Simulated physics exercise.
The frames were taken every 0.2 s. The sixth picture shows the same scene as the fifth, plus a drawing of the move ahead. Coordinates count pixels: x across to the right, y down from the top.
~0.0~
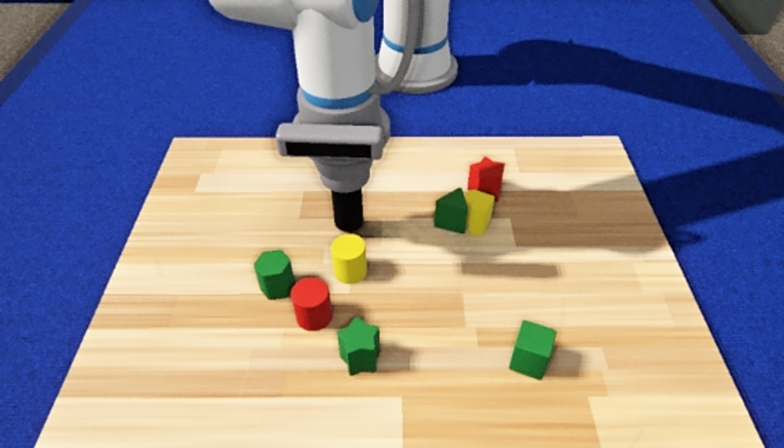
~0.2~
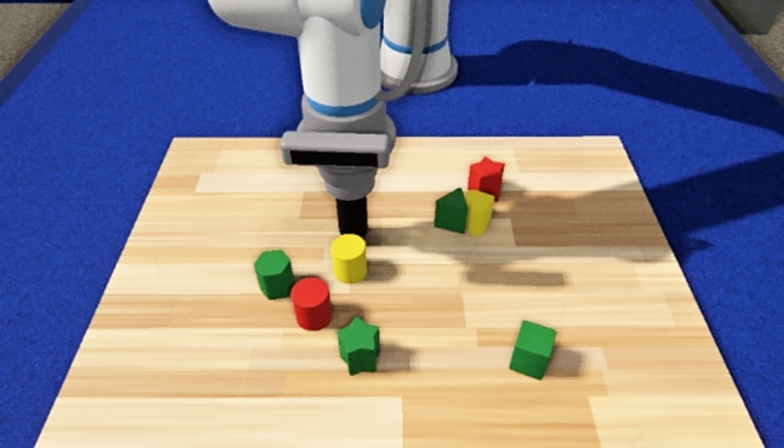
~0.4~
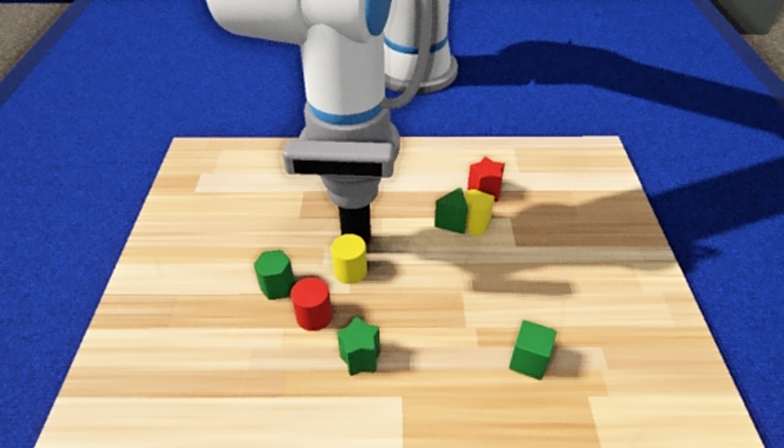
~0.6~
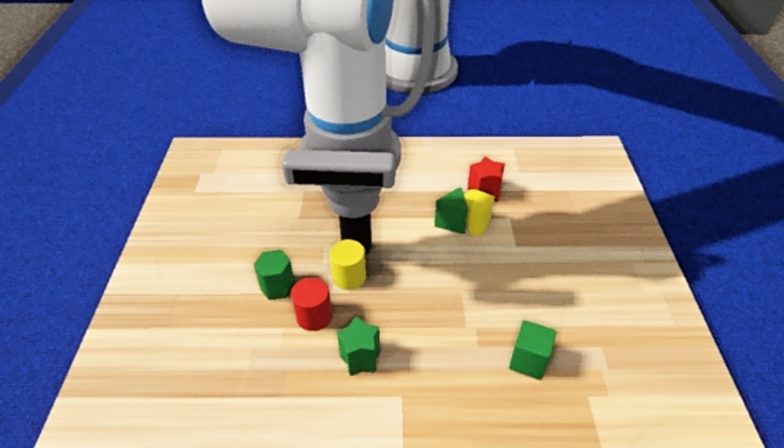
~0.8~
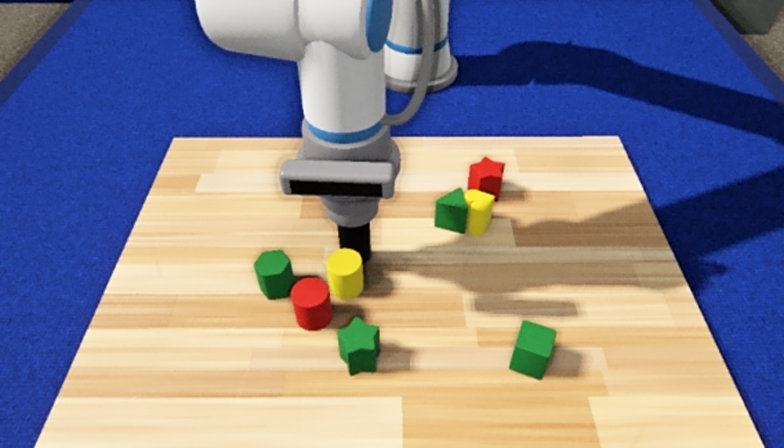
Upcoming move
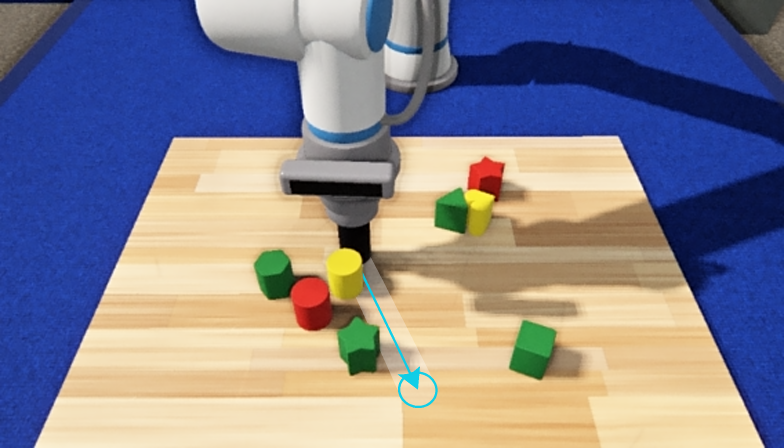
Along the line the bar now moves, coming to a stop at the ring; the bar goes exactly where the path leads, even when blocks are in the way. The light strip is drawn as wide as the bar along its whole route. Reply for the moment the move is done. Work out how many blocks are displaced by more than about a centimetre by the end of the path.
Most likely one.
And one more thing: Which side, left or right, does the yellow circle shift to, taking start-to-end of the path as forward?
It is displaced to the right.
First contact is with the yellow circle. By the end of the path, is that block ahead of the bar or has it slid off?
It is no longer ahead.
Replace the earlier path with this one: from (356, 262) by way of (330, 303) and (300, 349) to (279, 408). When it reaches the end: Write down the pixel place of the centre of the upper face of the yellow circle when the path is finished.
At (325, 347).
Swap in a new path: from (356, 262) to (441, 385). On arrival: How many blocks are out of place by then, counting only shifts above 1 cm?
The push moves one block more than 1 cm.
The drawn path runs in a line from (356, 262) to (418, 389).
What follows on the original path. One third of the way, bar at (374, 292); red circle at (305, 294); yellow circle at (342, 290).
Two thirds of the way, bar at (395, 335); red circle at (305, 294); yellow circle at (343, 292).
At the end, bar at (418, 383); red circle at (305, 294); yellow circle at (343, 292); green star not moved.
